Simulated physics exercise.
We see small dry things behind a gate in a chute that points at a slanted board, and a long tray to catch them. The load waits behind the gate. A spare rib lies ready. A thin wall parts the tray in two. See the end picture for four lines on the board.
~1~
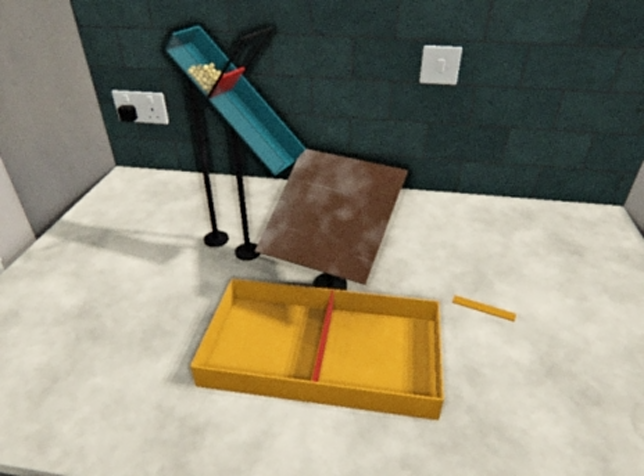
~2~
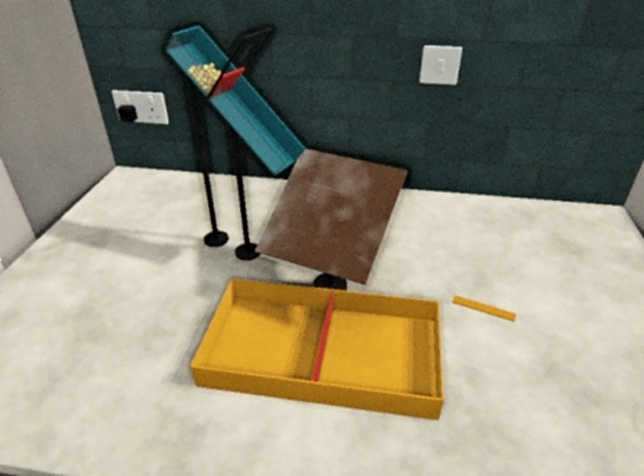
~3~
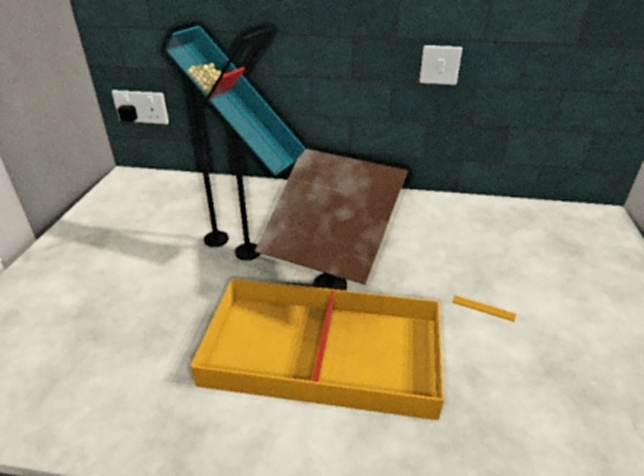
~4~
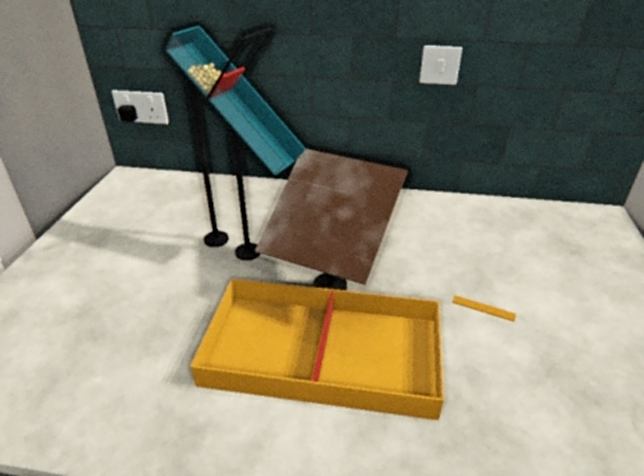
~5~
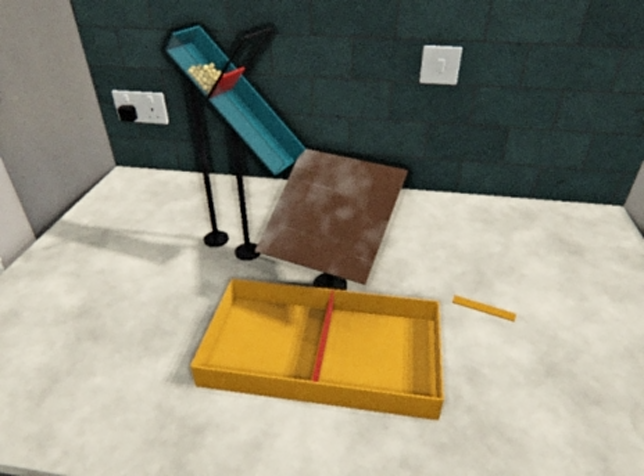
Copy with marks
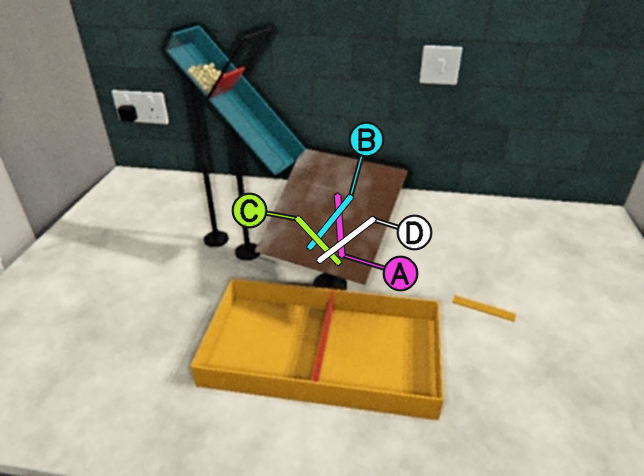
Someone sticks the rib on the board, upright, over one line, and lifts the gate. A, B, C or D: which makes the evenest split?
The best line is A.
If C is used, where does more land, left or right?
The right half.
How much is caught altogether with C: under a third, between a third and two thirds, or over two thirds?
Over two thirds.
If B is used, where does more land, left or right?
More lands on the left.
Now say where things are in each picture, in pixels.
In the first frame, load behind the gate near (215, 81), soya beans; lip of the chute near (285, 168), sloping fairly steeply.
In the second frame, middle of the board near (331, 211), tilted fairly steeply; middle of its low edge near (308, 267); of its high edge near (353, 159).
In the third frame, front corners of the tray near (191, 366) and (443, 400); front end of its middle wall near (313, 382); gate still shut near (232, 75).
In the fourth frame, middle of the load near (215, 81); lip near (285, 168).
In the fifth frame, middle of the load near (215, 81); lip near (285, 168).
On the marked copy, line A from (337, 196) to (341, 255); line B from (350, 197) to (310, 247); line C from (298, 218) to (338, 262); line D from (372, 219) to (319, 260).
Choosing A, of what is caught, close to half in the left half, close to half in the right.
Choosing B, of what is caught, the whole lot in the left half, none at all in the right.
Choosing C, of what is caught, only a few in the left half, all but a few in the right.
Choosing D, of what is caught, the whole lot in the left half, none at all in the right.
